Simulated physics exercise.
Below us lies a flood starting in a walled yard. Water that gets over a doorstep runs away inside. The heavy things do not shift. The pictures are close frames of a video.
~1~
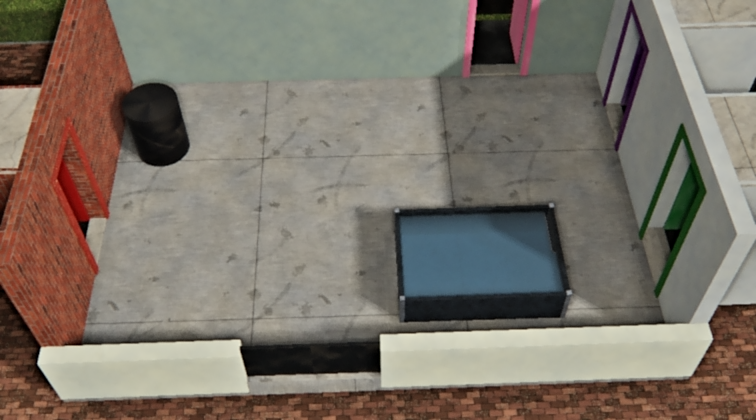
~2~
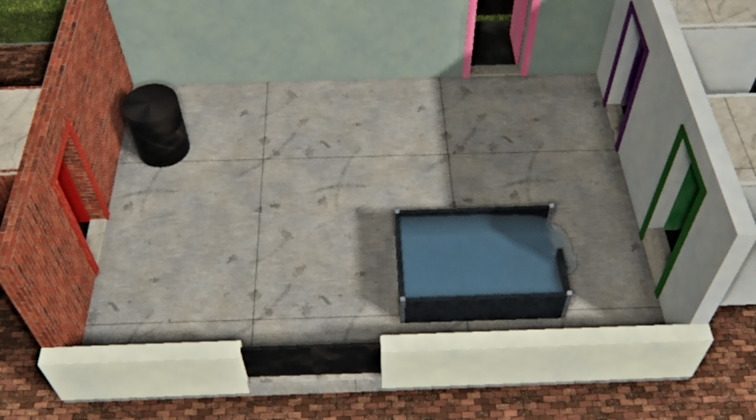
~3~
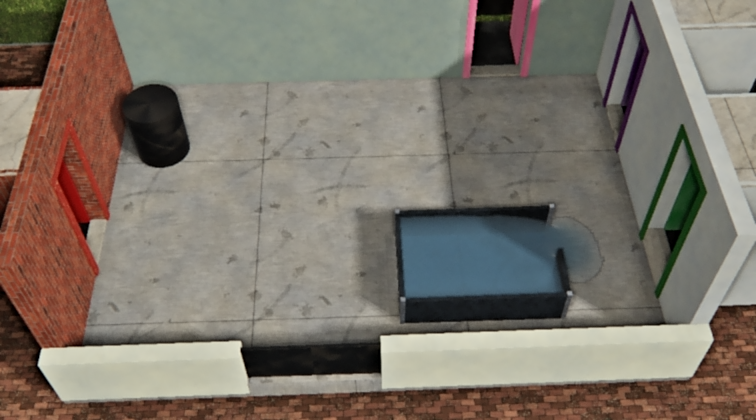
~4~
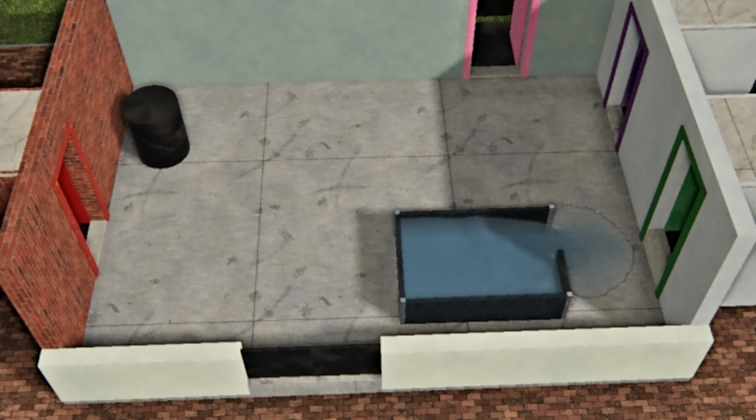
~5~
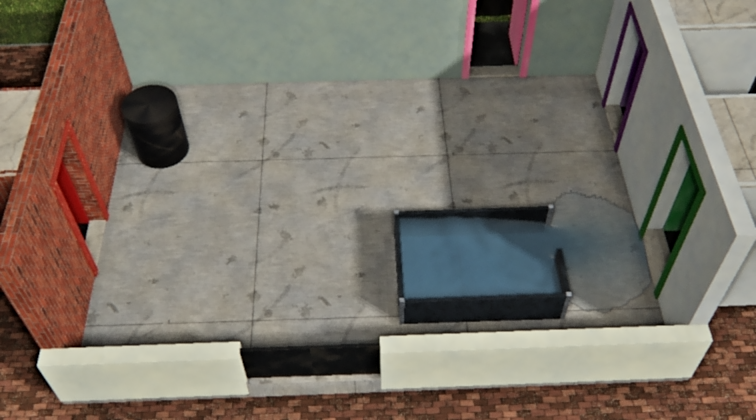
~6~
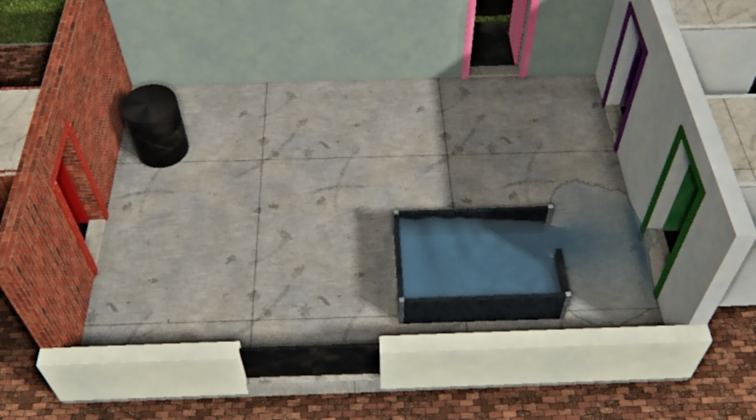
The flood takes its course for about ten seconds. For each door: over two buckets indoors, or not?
The pink door takes more than that; the purple door stays under that; the red door stays under that; the green door stays under that.
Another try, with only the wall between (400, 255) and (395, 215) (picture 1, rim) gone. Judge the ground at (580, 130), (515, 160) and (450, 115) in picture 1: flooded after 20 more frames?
As listed: Free of water, no water, dry.
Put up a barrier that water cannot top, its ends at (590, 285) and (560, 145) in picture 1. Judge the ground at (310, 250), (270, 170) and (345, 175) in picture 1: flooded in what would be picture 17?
In that order: Free of water, dry, dry.
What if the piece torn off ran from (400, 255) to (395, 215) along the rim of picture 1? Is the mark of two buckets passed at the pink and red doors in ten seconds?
Pink door holds; red door passes that mark.
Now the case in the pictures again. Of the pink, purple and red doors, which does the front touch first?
The one in purple.
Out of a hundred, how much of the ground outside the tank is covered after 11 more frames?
Some 15 per cent.
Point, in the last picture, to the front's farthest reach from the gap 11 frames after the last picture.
Close to (587, 80).
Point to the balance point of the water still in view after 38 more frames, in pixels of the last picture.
Around (492, 230).
A moment on, water covers 10 % of the floor; the pink door not reached, the purple door not reached, the red door not reached, the green door wet at the sill, nothing in.
Next, water covers 15 % of the floor; the pink door not reached, the purple door wet at the sill, nothing in, the red door not reached, the green door wet at the sill, nothing in.
Then, water covers 25 % of the floor; the pink door under two buckets in, the purple door wet at the sill, nothing in, the red door not reached, the green door wet at the sill, nothing in.
Later, water covers 50 % of the floor; the pink door over two buckets in, the purple door wet at the sill, nothing in, the red door not reached, the green door wet at the sill, nothing in.
In the end, water covers 90 % of the floor; the pink door over two buckets in, the purple door under two buckets in, the red door wet at the sill, nothing in, the green door wet at the sill, nothing in.
